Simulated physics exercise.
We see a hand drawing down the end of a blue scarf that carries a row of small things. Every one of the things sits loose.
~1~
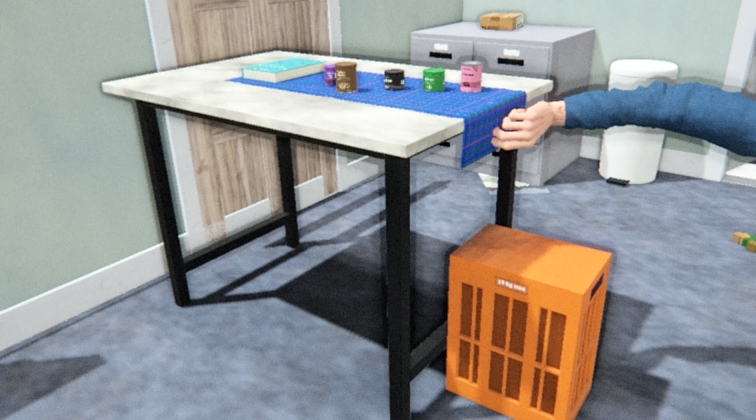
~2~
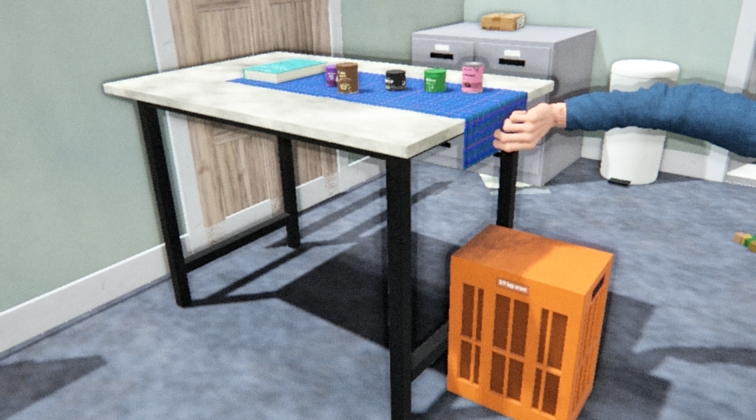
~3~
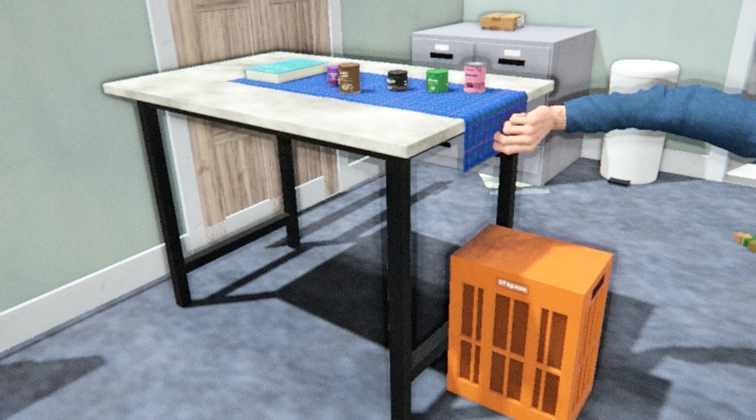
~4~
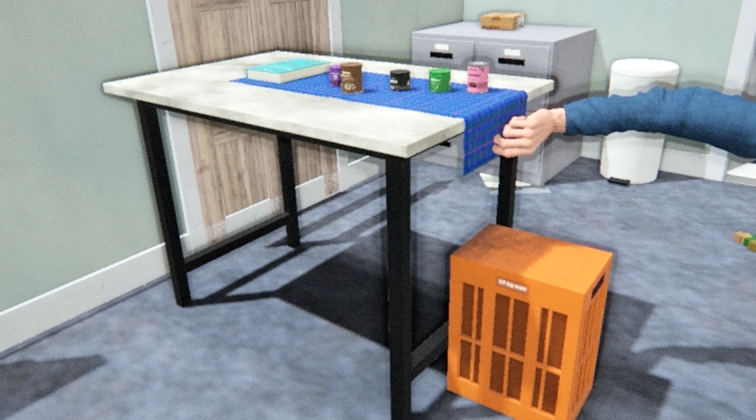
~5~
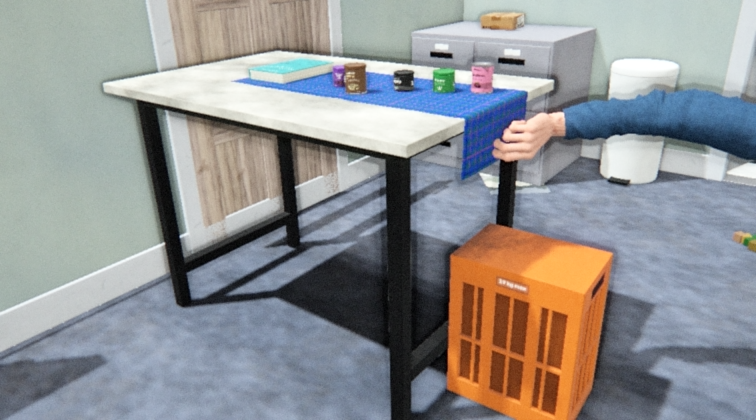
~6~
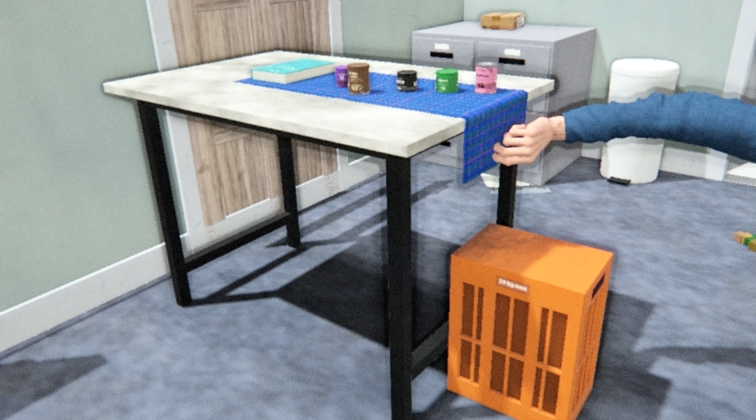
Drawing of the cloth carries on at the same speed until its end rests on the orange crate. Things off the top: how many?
Most likely just two will go over the edge.
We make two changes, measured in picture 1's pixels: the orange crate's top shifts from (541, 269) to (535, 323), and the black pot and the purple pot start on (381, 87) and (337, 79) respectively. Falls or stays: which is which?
In the end the black pot gets dislodged; meanwhile the purple pot rides it out.
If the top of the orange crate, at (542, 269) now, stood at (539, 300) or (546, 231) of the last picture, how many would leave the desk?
In that event, 4 and 1.
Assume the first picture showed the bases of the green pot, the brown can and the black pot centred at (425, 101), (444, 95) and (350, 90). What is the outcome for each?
Here's how it goes: The green pot ends up down, the brown can ends up down, and the black pot makes it through.
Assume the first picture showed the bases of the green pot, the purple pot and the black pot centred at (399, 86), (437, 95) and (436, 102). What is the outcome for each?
Here's the result: The green pot remains in place, the purple pot leaves the top and the black pot leaves the top.
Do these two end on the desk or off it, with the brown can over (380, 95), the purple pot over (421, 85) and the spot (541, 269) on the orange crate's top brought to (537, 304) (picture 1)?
The brown can is lost; the purple pot is lost.
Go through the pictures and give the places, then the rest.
Hem (461, 168); pink can (472, 63); green pot (434, 70); black pot (394, 71); brown can (346, 63); purple pot (333, 66); top of the crate (541, 269), in the first picture.
Hem (464, 170); pink can (473, 64), in the second picture.
Hem (464, 173); green pot (437, 71), in the third picture.
Hem (464, 176); black pot (400, 71); top of the crate (542, 269), in the fourth picture.
Hem (461, 180); brown can (355, 64), in the fifth picture.
Hem (463, 184); pink can (487, 64); green pot (447, 71); black pot (407, 72); brown can (358, 64); purple pot (344, 67), in the sixth picture.
Early on, hem near (495, 213); pink can gone.
Midway, hem on the crate; pink can and green pot gone.
Finally, hem on the crate; pink can and green pot gone. Over the edge go two.
